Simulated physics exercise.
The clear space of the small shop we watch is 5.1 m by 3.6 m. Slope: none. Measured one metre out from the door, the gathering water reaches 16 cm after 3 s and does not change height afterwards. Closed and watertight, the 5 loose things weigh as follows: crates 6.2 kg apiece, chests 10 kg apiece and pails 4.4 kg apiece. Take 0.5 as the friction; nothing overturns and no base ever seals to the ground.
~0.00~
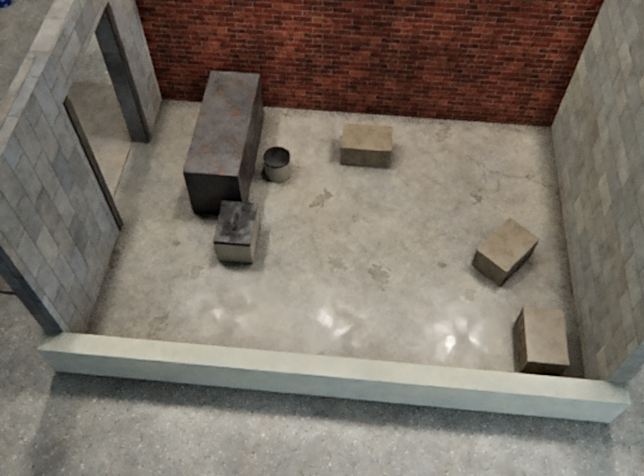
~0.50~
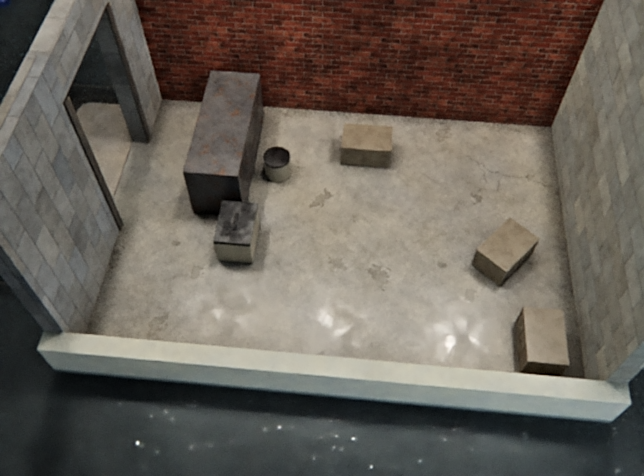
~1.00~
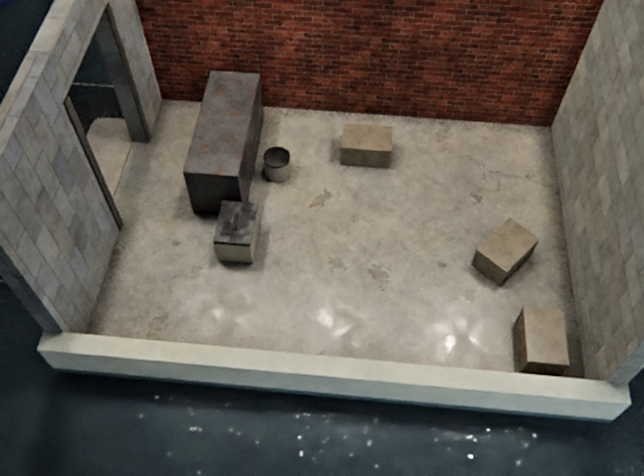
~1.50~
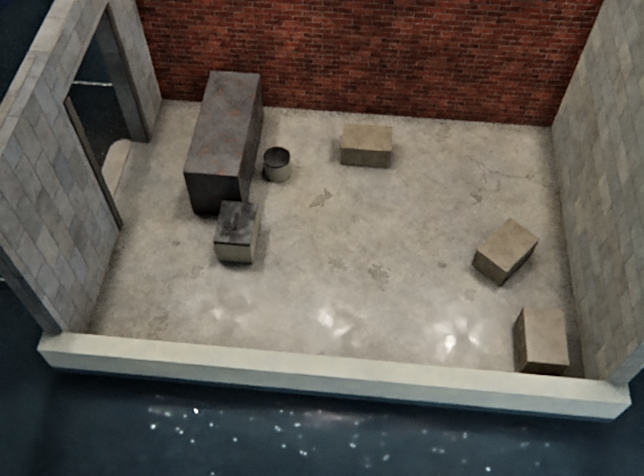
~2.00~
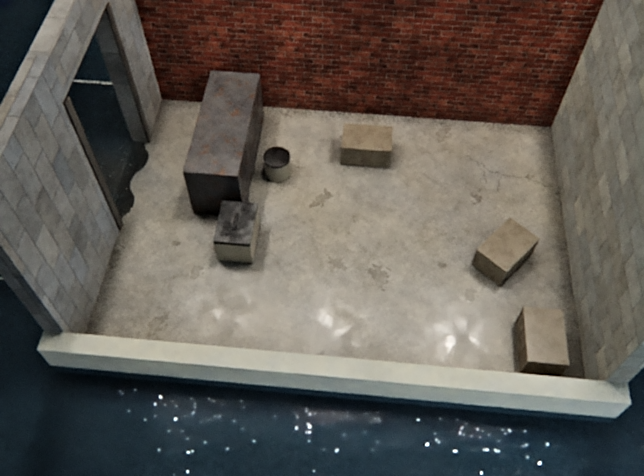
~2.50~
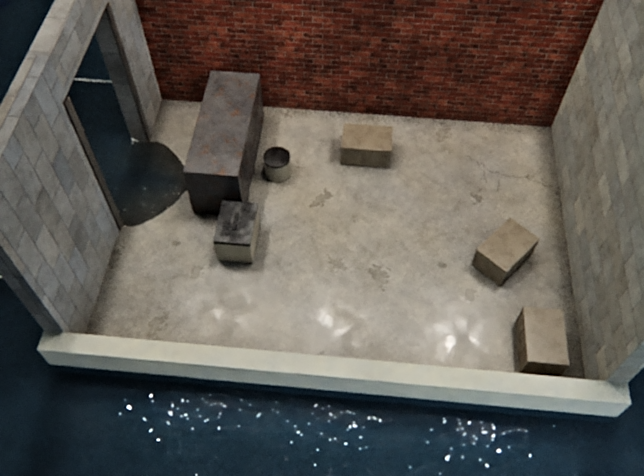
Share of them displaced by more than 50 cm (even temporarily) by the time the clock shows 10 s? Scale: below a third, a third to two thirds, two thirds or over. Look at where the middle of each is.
On that scale, below a third.
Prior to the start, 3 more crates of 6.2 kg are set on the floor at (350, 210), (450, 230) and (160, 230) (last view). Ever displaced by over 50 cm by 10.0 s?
Result, in listed order: Not exceeded / not exceeded / exceeded.
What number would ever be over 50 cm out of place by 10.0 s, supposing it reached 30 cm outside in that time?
That would give 4.
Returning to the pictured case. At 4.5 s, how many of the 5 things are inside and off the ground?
At that moment 0.
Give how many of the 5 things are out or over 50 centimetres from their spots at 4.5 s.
I make it 0 by then.
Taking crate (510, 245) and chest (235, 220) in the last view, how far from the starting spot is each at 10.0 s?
0 cm and 20 cm respectively.
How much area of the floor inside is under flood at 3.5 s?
Some 1.5 m2 of it.
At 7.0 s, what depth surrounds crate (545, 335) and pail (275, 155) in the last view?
First roughly 0 cm, second roughly 0 cm.
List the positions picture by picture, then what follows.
In the first picture, a crate at (367, 137) rests on the ground; a chest at (236, 222) rests on the ground; 0.0 m2 under water; 0 of 5 have shifted.
In the second picture, a crate at (367, 137), on the bottom; a chest at (236, 222) rests on the ground; water covers 0.0 m2; 0 of 5 have shifted.
In the third picture, a crate at (367, 137) rests on the ground; a chest at (236, 222) rests on the ground; 0.0 m2 under water; 0 of 5 have shifted.
In the fourth picture, a crate at (367, 137), on the bottom; a chest at (236, 222) rests on the ground; 0.0 m2 under water; 0 of 5 have shifted.
In the fifth picture, a crate at (367, 137) rests on the ground; a chest at (236, 222), on the bottom; water covers 0.0 m2; 0 of 5 have shifted.
In the sixth picture, a crate at (367, 137) rests on the ground; a chest at (236, 222), on the bottom; 0.6 m2 under water; 0 of 5 have shifted.
After 3.5 s 0 of 5 are over 50 cm from their spots; 0 afloat.
After 4.5 s 0 of 5 are over 50 cm from their spots; 0 afloat.
After 7.0 s 0 of 5 are over 50 cm from their spots; 0 afloat.
After 10.0 s 0 of 5 are over 50 cm from their spots, and 0 have been at some point; 1 afloat.
